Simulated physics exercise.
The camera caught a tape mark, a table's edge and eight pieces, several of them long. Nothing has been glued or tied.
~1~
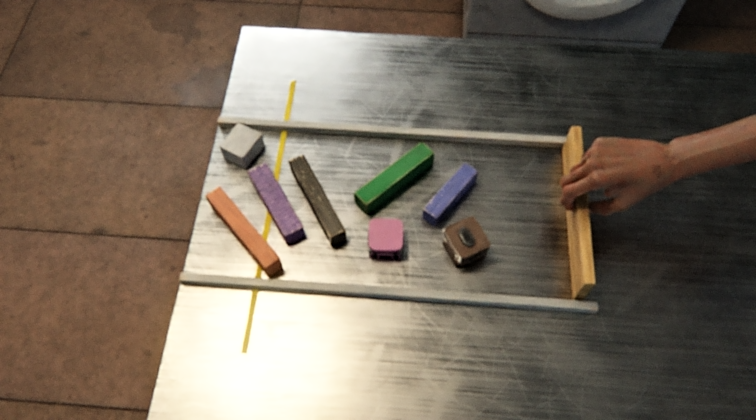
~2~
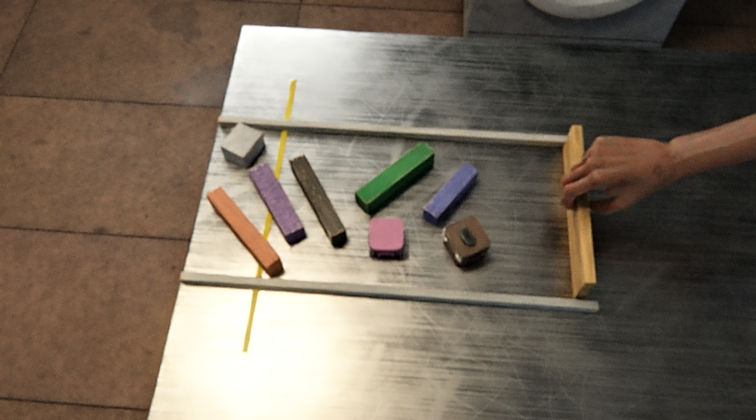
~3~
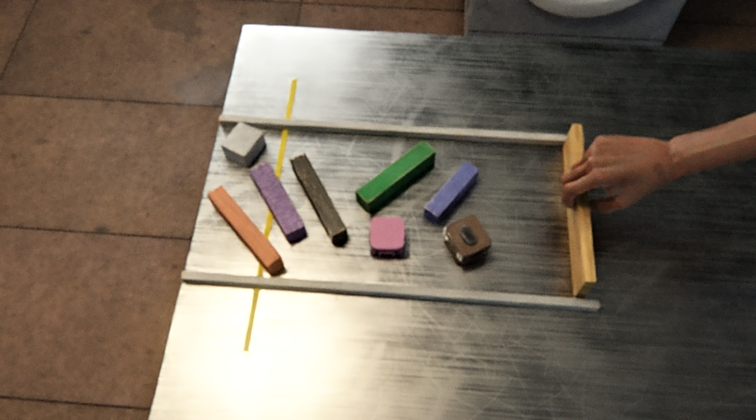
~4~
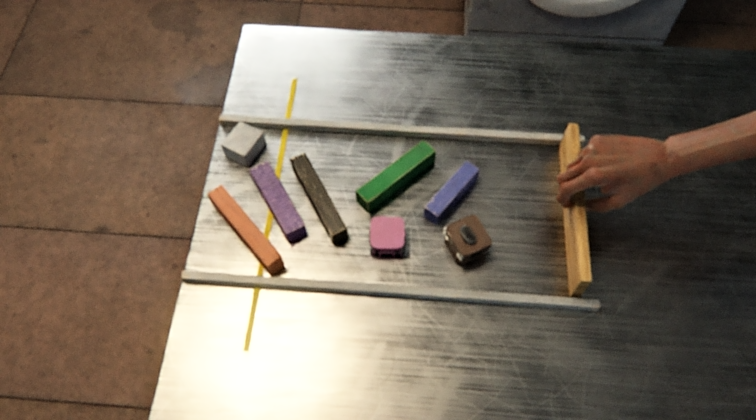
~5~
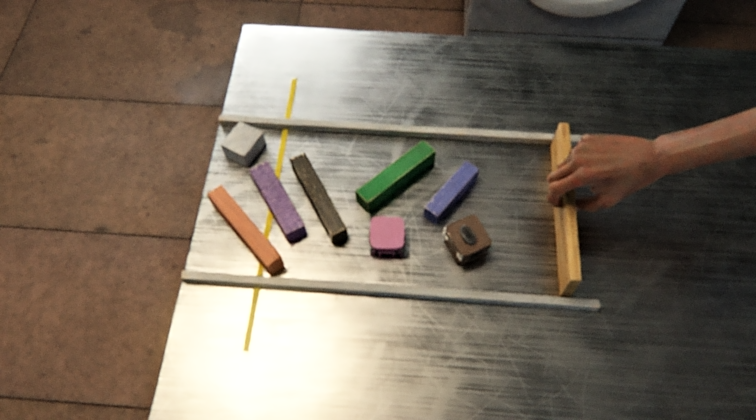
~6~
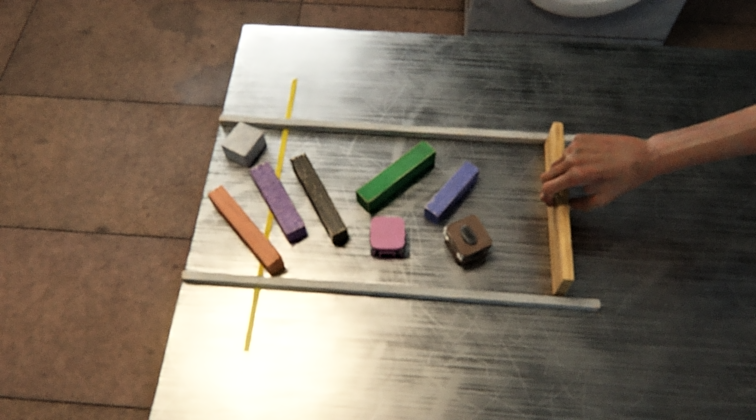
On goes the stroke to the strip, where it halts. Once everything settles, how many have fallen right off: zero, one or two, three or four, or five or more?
Count: One or two.
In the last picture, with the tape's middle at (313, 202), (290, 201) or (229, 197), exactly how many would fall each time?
So, one try after another, the floor gets 0, then 0, then 5.
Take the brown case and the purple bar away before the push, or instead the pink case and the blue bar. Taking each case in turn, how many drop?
Going first to second: 0 and 1.
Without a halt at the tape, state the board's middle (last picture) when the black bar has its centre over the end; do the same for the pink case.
Black bar: (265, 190); pink case: (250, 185).
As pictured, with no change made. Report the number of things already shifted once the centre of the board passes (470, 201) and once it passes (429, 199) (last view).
First 2, after that 4.
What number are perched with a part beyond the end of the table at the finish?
2 is the number.
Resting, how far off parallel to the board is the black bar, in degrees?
I'd estimate about 20 degrees.
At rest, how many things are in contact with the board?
2.
Soon after, none off yet; white block at rest near (244, 144); orange bar at rest near (246, 229); purple bar at rest near (278, 201).
After that, none off yet; white block at rest near (244, 144); orange bar at rest near (246, 229); purple bar moving near (274, 202).
And then, none off yet; white block moving near (239, 139); orange bar displaced a little near (215, 235); purple bar displaced a little near (236, 184).
In the end, the number that fall off is one or two; gone, purple bar and white block.
